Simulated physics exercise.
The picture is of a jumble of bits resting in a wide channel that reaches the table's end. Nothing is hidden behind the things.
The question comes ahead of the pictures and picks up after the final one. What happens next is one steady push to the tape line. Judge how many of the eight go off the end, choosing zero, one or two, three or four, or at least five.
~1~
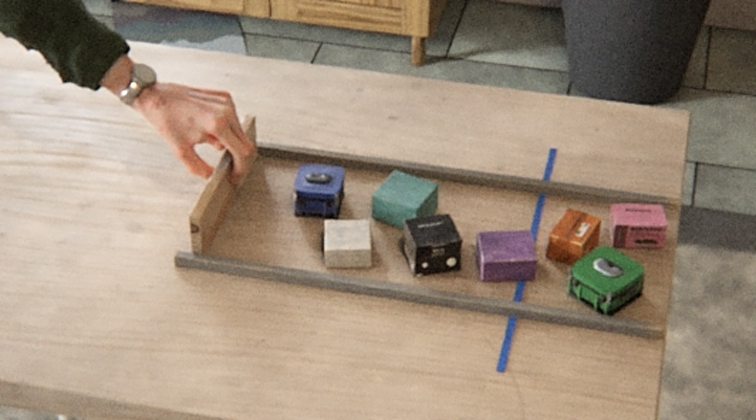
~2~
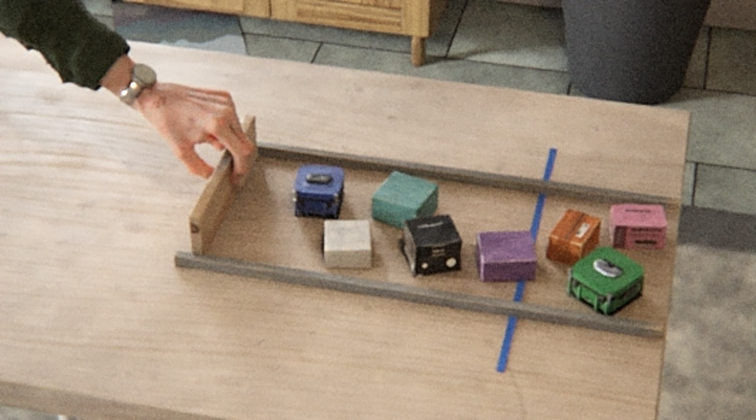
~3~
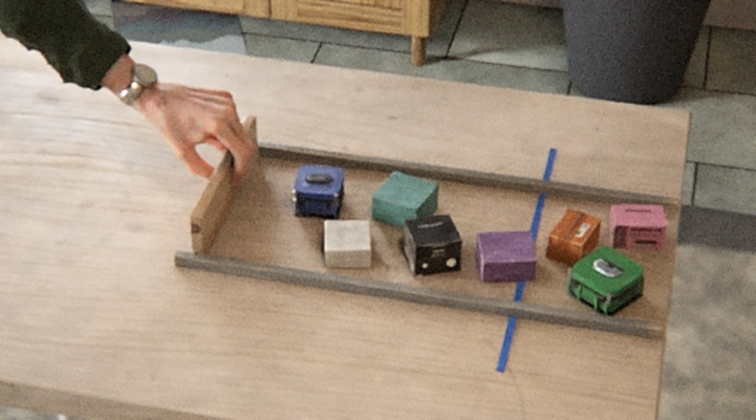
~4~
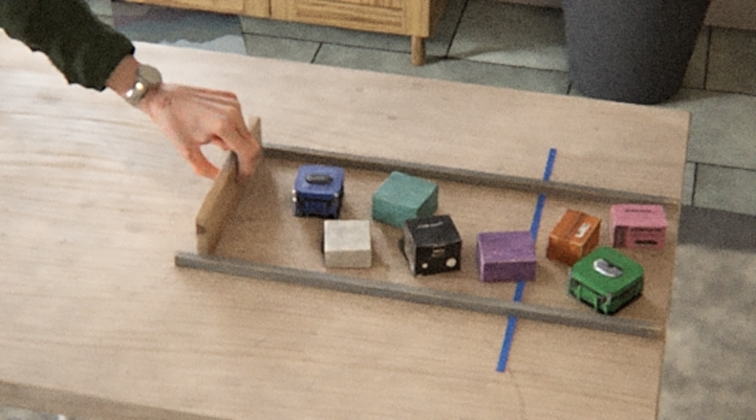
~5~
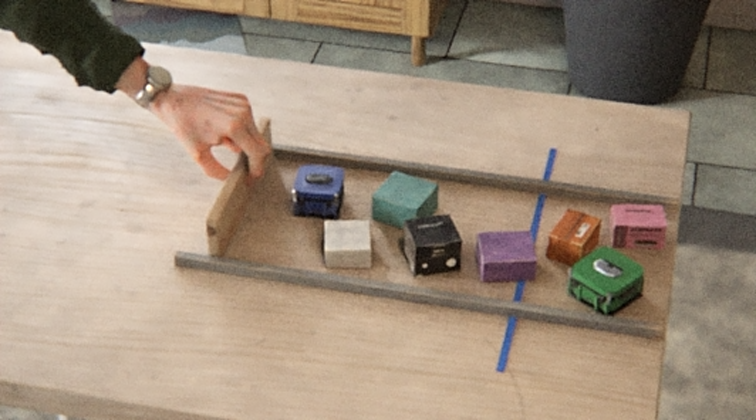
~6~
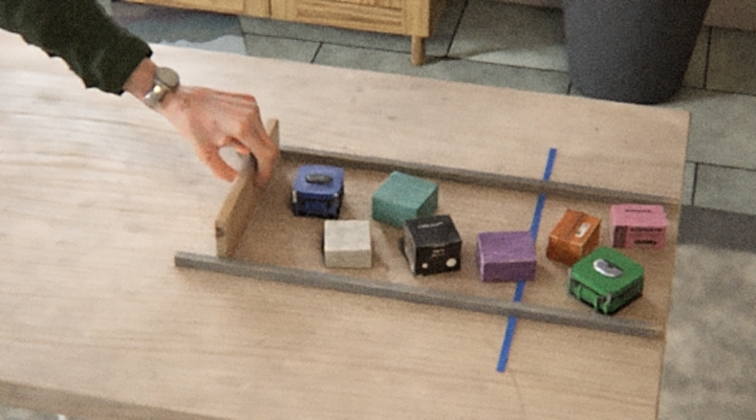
Dropped off the end are no more than two, with at least one.
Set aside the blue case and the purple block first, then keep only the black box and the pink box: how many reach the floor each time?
Result: 0, then 0.
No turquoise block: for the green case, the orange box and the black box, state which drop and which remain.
The green case is lost; the orange box remains up; the black box does not fall.
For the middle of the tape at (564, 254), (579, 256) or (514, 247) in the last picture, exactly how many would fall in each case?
The counts: 4, 4 and 1.
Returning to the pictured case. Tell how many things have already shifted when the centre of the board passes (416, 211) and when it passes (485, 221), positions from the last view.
The first count is 6, and then it's 8.
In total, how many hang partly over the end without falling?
3 is the number.
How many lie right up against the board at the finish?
Number in contact with it: 2.
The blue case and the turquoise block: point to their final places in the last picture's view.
(556, 226) and (607, 227).
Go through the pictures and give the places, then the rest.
In the first frame, pink box (638, 226); green case (607, 281); orange box (574, 238); board (225, 184); tape (529, 249).
In the second frame, green case (607, 281); purple block (506, 256).
In the third frame, orange box (574, 238); board (226, 184).
In the fourth frame, pink box (637, 227); turquoise block (405, 202).
In the fifth frame, green case (607, 281); black box (432, 245).
In the sixth frame, pink box (637, 227); green case (607, 281); orange box (574, 238); board (249, 188); tape (529, 249).
Early on, none off yet; pink box at rest near (637, 227); green case at rest near (607, 281); orange box at rest near (574, 238).
Finally, the number that fall off is one or two; lost, green case.
